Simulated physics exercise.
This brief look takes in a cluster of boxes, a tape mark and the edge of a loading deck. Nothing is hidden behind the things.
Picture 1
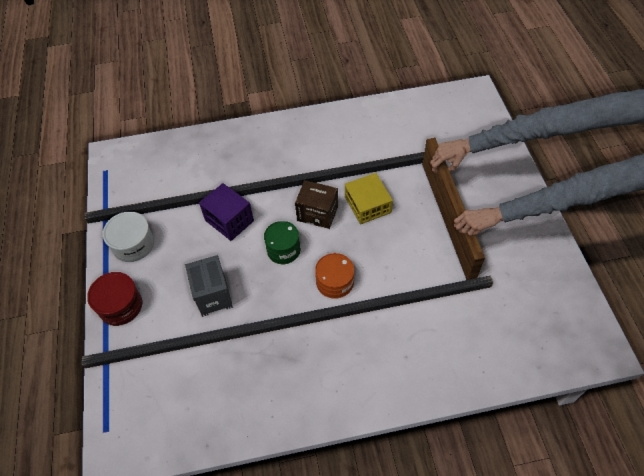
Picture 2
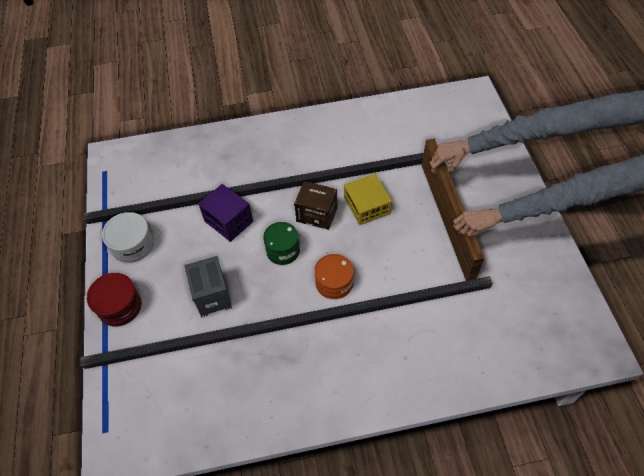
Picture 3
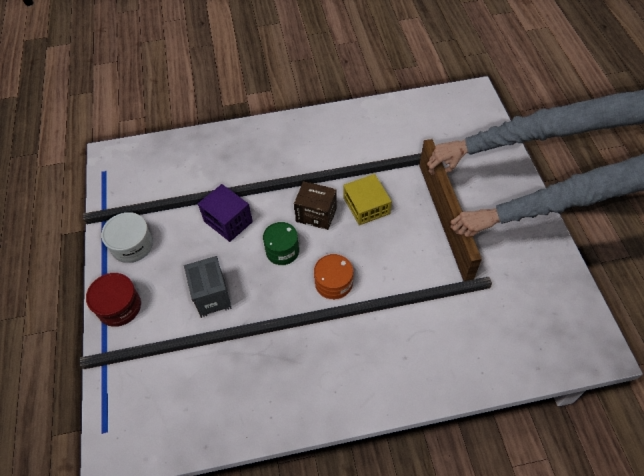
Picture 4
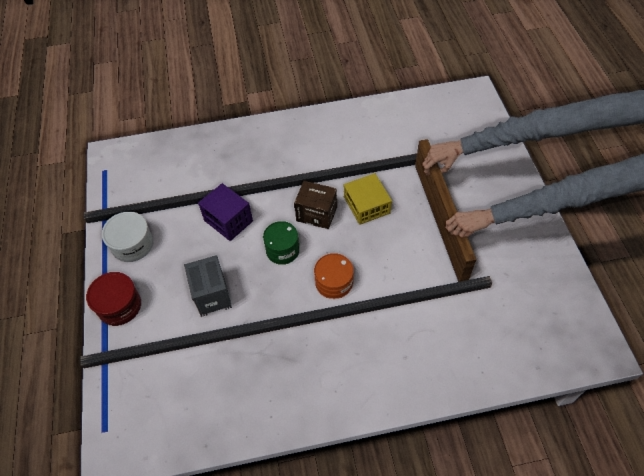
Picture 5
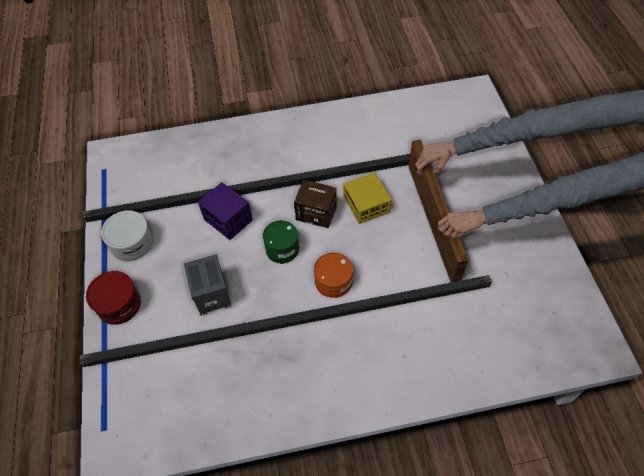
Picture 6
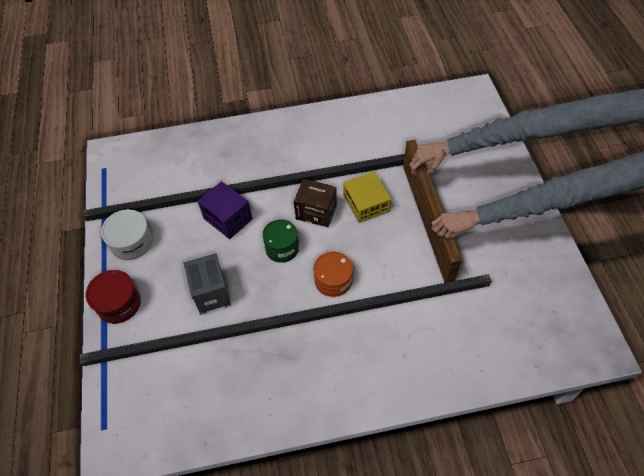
On a pale deck, two hands easing a wooden plank slightly left between dark rails, the coloured boxes and round containers staying still.
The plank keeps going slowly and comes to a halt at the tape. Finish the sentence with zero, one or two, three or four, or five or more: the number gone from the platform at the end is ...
The number gone from the platform at the end is five or more.
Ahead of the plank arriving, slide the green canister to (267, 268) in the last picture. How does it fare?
In that case it never drops.
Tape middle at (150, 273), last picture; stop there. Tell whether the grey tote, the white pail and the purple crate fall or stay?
The grey tote stays put, the white pail is gone, the purple crate is gone.
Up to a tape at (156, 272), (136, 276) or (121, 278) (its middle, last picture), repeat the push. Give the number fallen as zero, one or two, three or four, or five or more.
Going through the places as listed, I'd say three or four, then 3 or 4, then more than four.
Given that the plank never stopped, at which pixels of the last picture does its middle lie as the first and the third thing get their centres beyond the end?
At (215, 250) for the first, at (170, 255) for the third.
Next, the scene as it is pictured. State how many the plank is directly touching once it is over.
It adds up to 3.
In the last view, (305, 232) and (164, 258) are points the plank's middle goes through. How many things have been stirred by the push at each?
The number moved is 4 and then 8.
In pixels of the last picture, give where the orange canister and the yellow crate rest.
Taking them in turn, first comes (80, 329), then (83, 245).
Soon after, none off yet; red pail at rest near (114, 297); white pail at rest near (128, 235); grey tote at rest near (208, 284).
After that, none off yet; red pail at rest near (114, 297); white pail displaced about its own width near (83, 245); grey tote displaced about its own width near (168, 284).
In the end, the number that fall off is five or more; gone, brown box, purple crate, grey tote, white pail and red pail.
